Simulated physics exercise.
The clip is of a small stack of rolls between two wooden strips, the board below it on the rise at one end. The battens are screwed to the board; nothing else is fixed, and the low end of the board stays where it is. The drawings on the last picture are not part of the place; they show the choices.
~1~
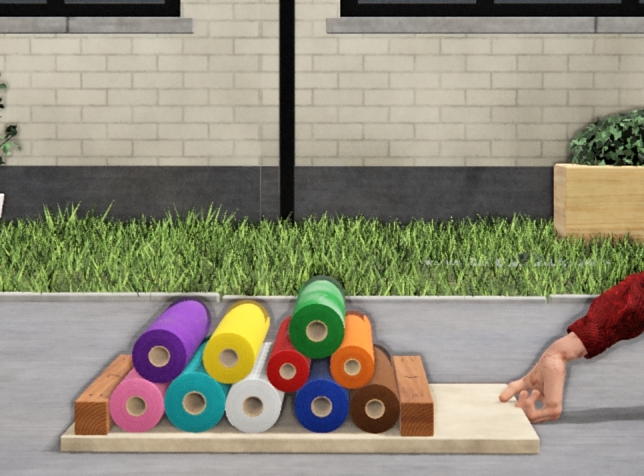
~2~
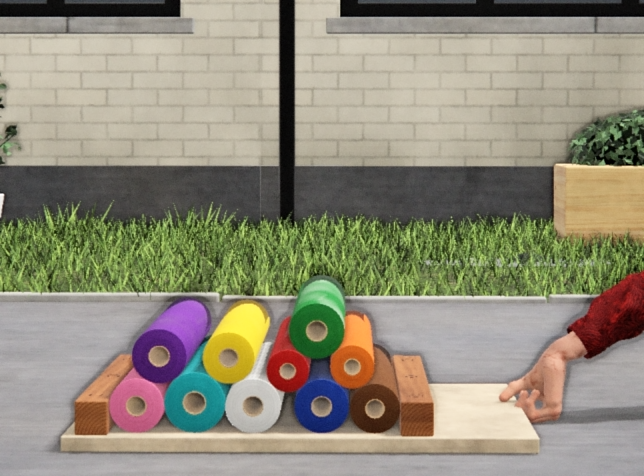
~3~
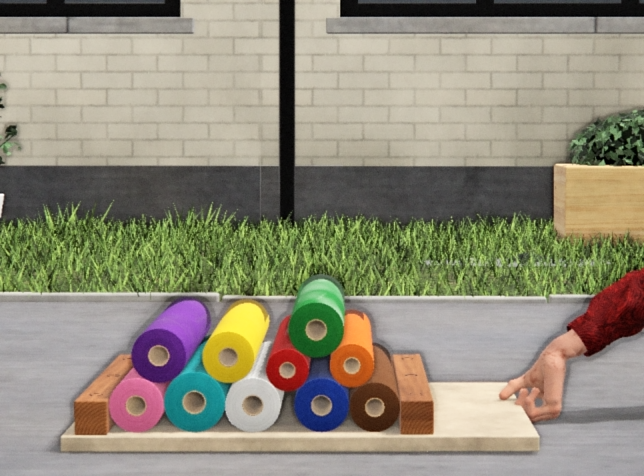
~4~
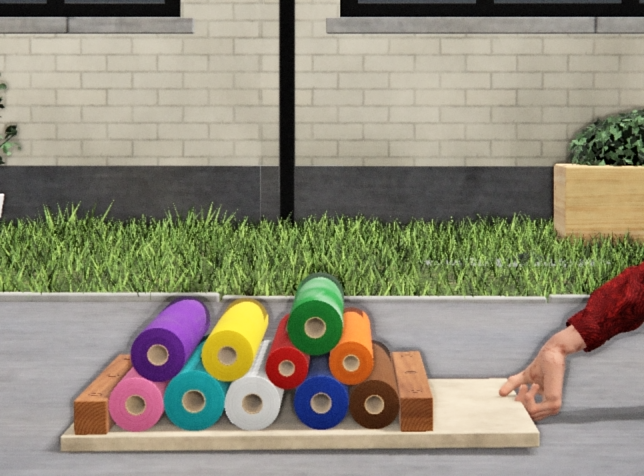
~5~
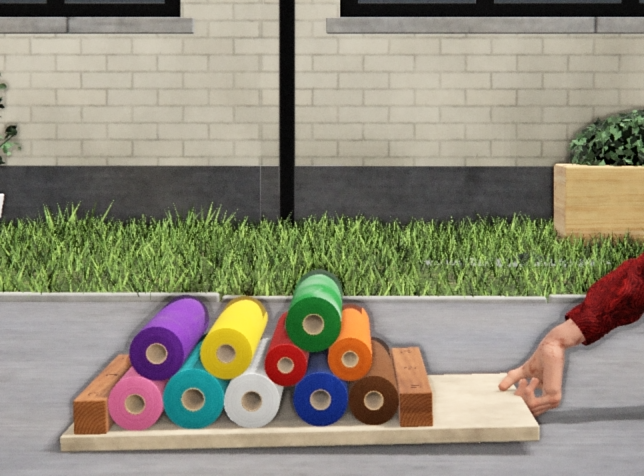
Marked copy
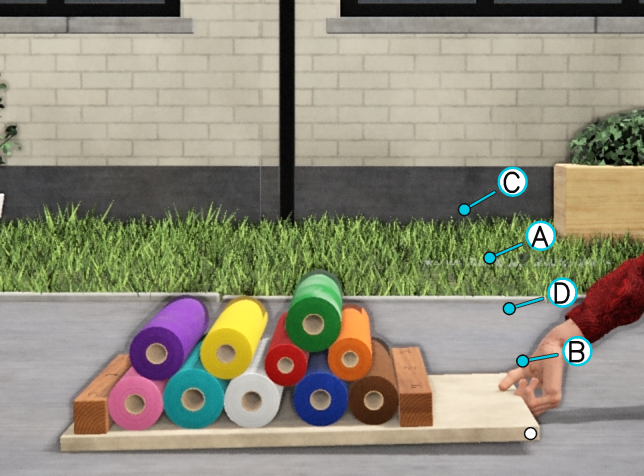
A hand in a red sleeve, at the right, slightly raises that end of a pale board on grey pavement, seen level from the side before grass and a brick wall. Between two wooden strips, pink, turquoise, white, blue and brown rolls lie below purple, yellow, red and orange ones, with green on top. The stack tilts very slightly with the board, keeping its arrangement, while the view stays still.
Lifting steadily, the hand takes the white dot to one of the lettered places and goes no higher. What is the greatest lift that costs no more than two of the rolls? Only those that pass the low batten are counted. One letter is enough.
Mark C is as high as it can go.
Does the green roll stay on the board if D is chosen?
Yes, with D.
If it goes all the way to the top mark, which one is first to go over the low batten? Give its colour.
The purple one.
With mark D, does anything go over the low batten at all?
No, at D.
On the marked copy, A at (490, 258); B at (523, 361); C at (465, 210); D at (509, 308); the white dot at (531, 433).
Taking C. A third of the way, board at 17°.
Two thirds of the way, board at 30°.
When it is over, board at 30°, one over the low batten (purple).
As for the rest, A none over the low batten; B none over the low batten; D none over the low batten.
